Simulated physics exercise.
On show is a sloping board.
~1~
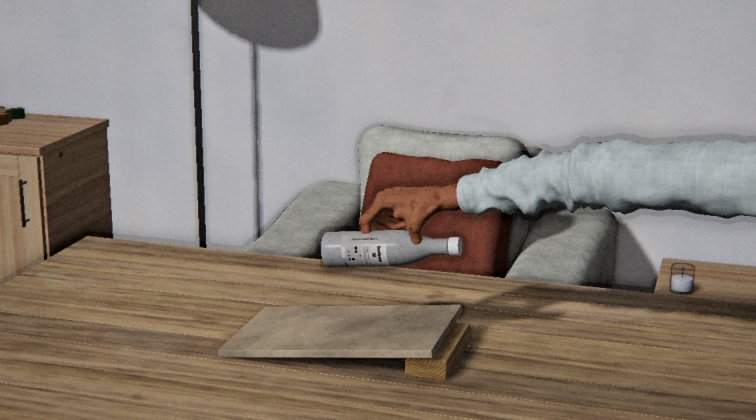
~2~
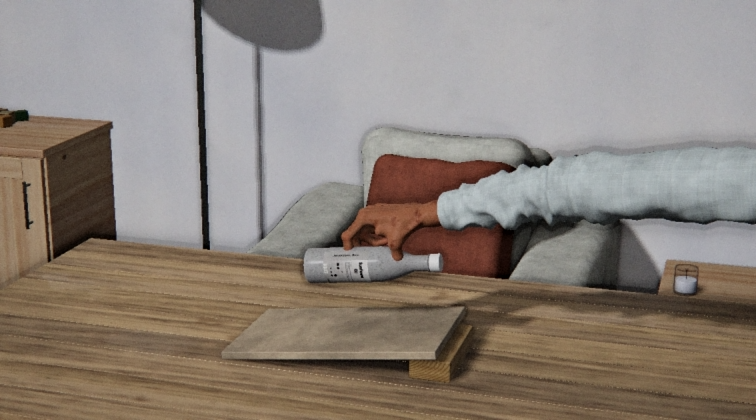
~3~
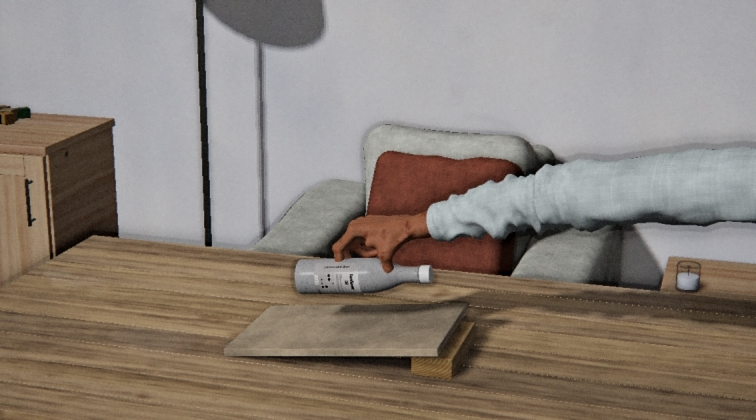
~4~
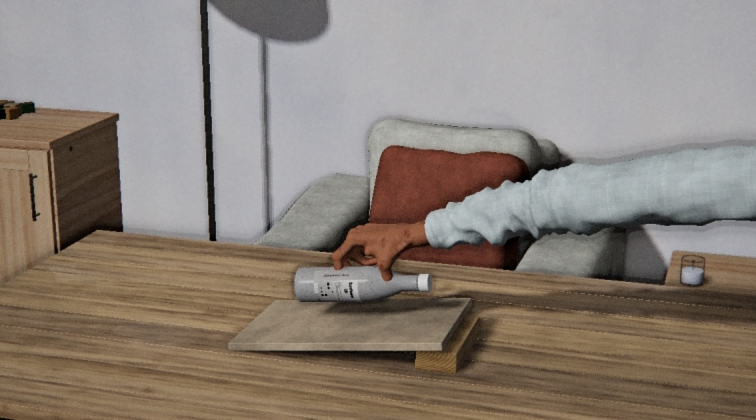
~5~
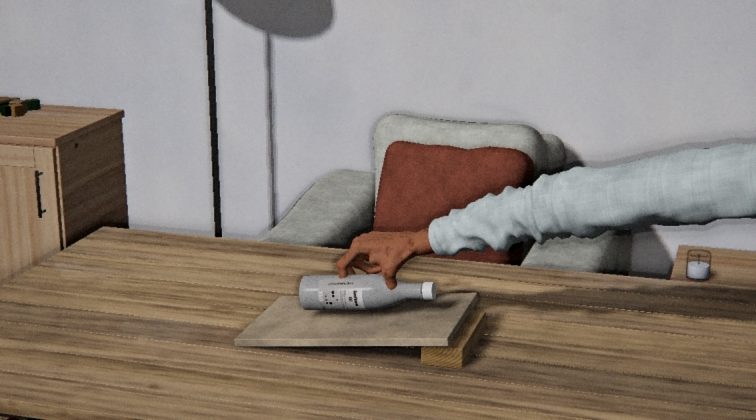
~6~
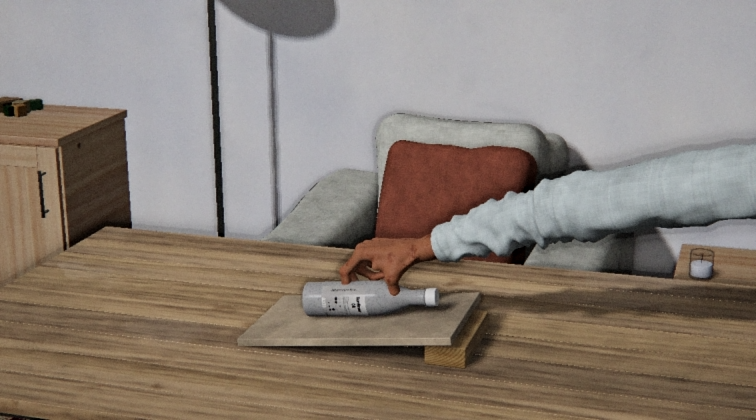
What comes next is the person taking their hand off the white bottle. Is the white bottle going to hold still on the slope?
I expect it to hold fast.
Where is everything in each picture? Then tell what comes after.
On its way; white bottle (392, 248), in the first picture.
On its way; white bottle (374, 264), in the second picture.
On its way; white bottle (365, 275), in the third picture.
On its way; white bottle (364, 284), in the fourth picture.
On its way; white bottle (369, 292), in the fifth picture.
Set down, still held; white bottle (372, 298), in the sixth picture.
Then, 0.20 s past the last view, nothing moves.
Then, 0.40 s past the last view, white bottle resting near (372, 299).
Finally, it is still in place. Final places as the last picture's camera would see them, white bottle near (372, 299). The white bottle keeps its place.
